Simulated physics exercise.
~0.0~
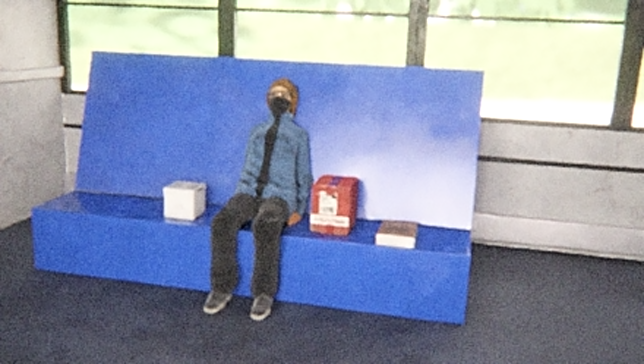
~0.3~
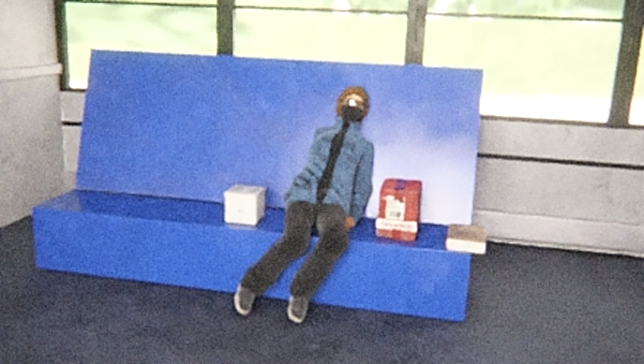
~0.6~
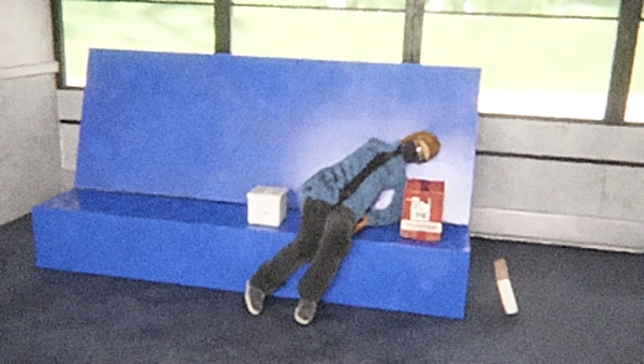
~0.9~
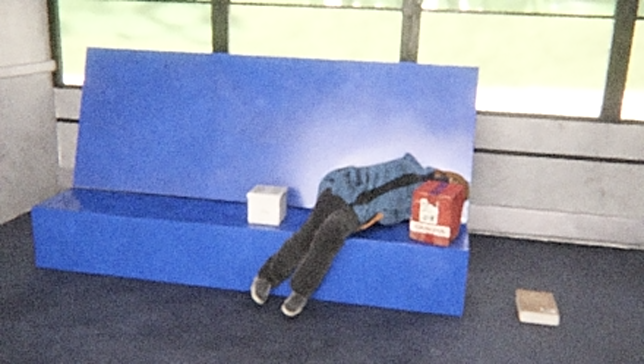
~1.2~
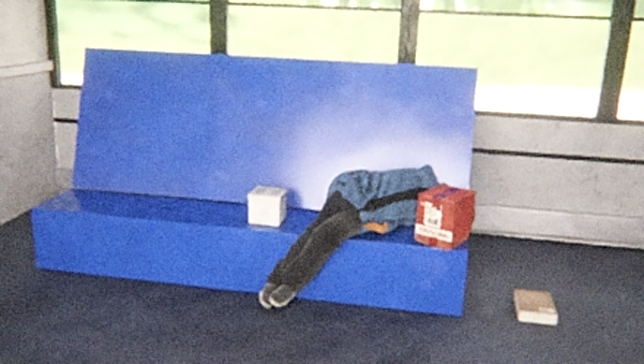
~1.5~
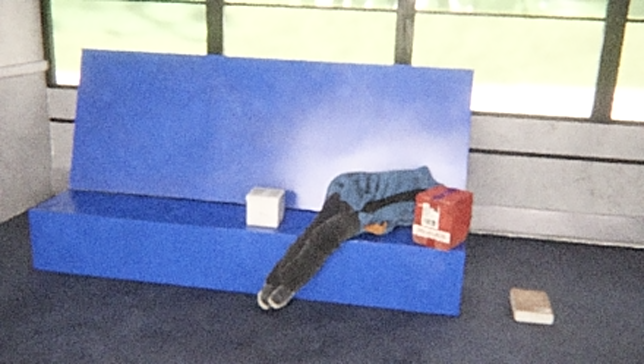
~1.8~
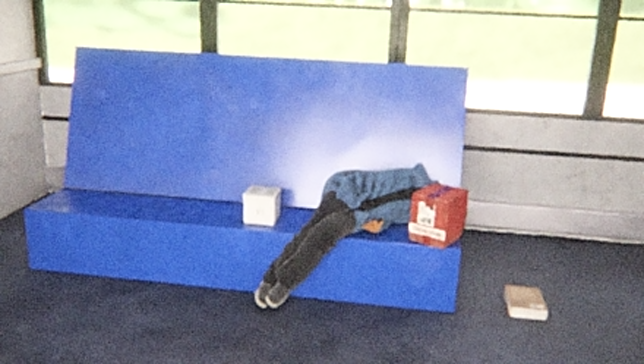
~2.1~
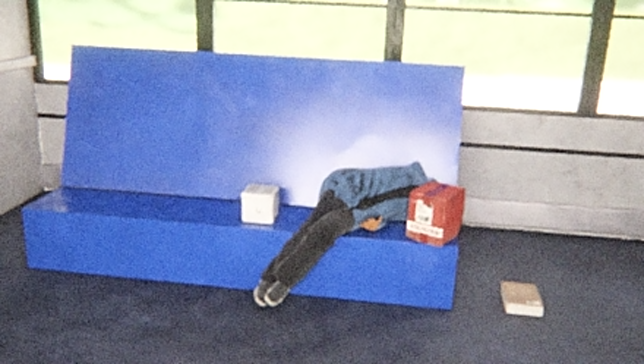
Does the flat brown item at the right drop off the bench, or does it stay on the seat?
It drops off the bench. It slides past the right end, turns over and comes to rest on the floor.
